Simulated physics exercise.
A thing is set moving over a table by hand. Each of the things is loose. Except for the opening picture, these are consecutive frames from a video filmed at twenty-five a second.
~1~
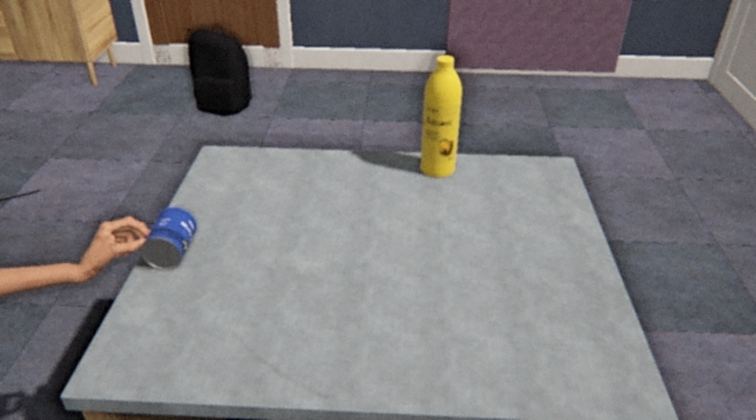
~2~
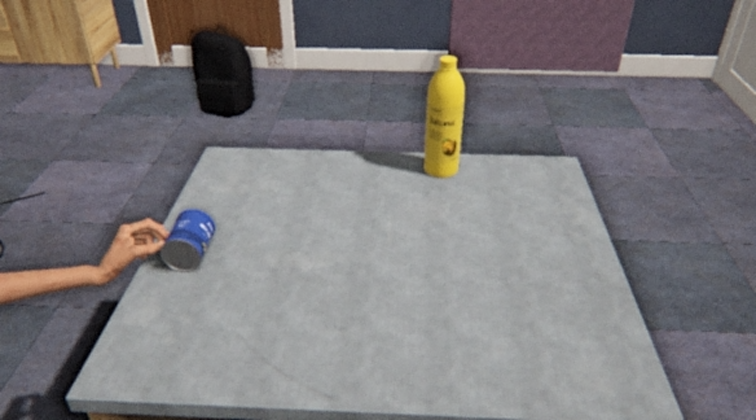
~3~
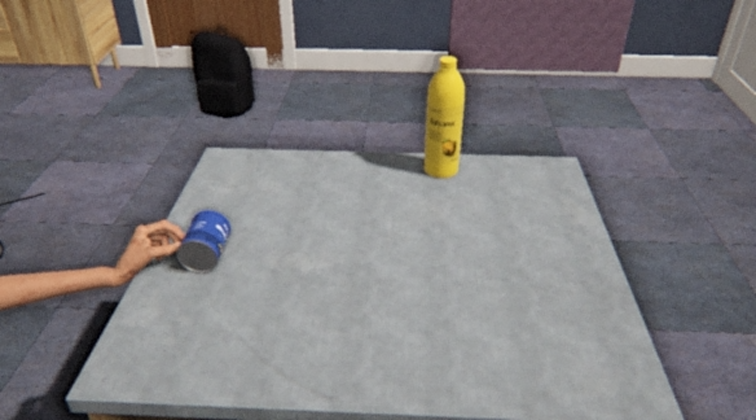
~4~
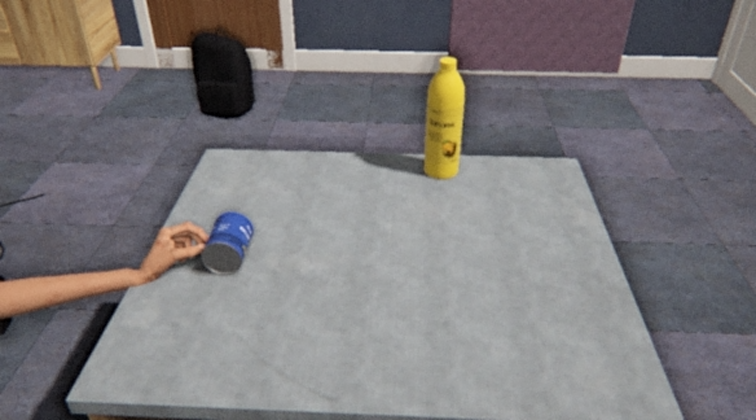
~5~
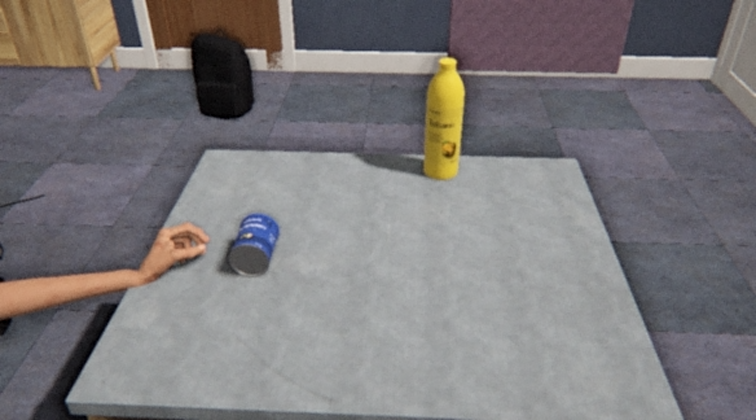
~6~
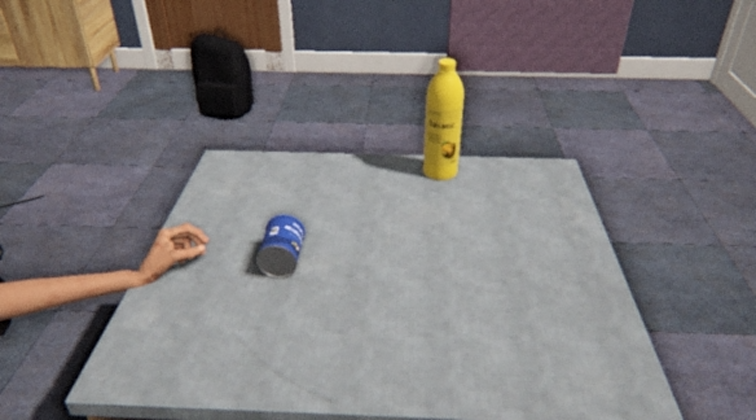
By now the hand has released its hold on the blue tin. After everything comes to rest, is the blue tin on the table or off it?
Most likely it gets off the table.
Then, 0.20 s on from there, blue tin shifted well along near (412, 251).
Then, 0.50 s on from there, blue tin shifted well along near (594, 256).
Then, 0.70 s on from there, blue tin now off the table.
Then, 1.00 s on from there, things are still on the move.
In the end, off the table, blue tin.
